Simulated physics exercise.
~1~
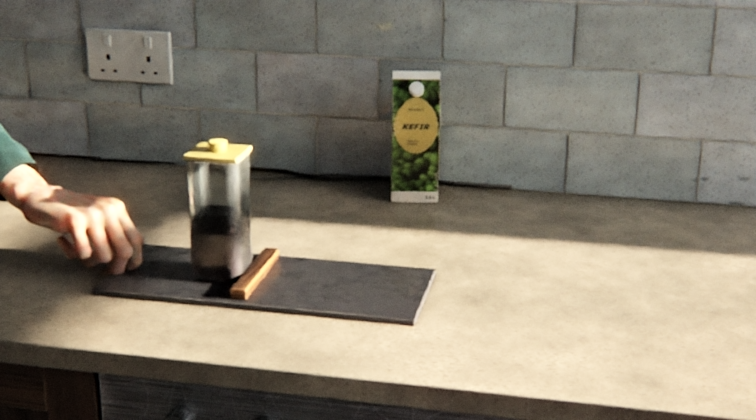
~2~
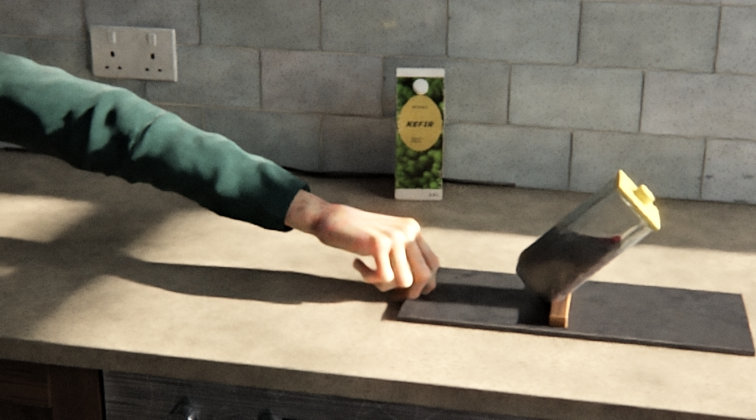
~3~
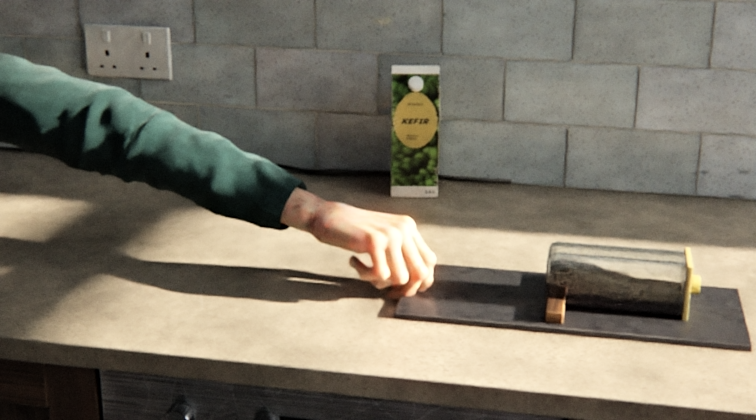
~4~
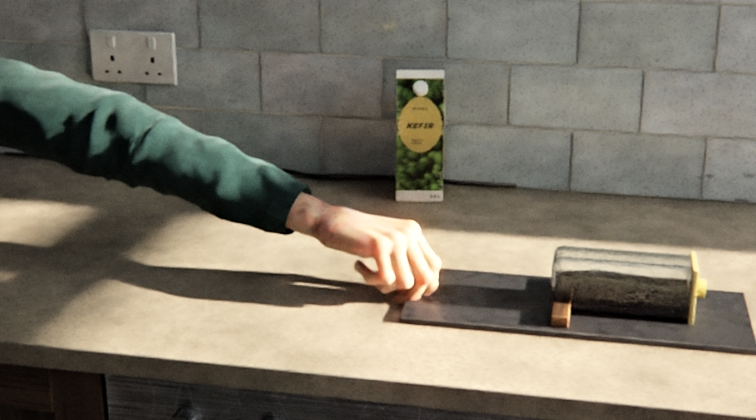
A clear canister with a yellow lid, partly filled with dark liquid, rode rightward across a counter on a dark board moved by a hand, then tipped over a small wooden strip to the right and ended lying on its side.
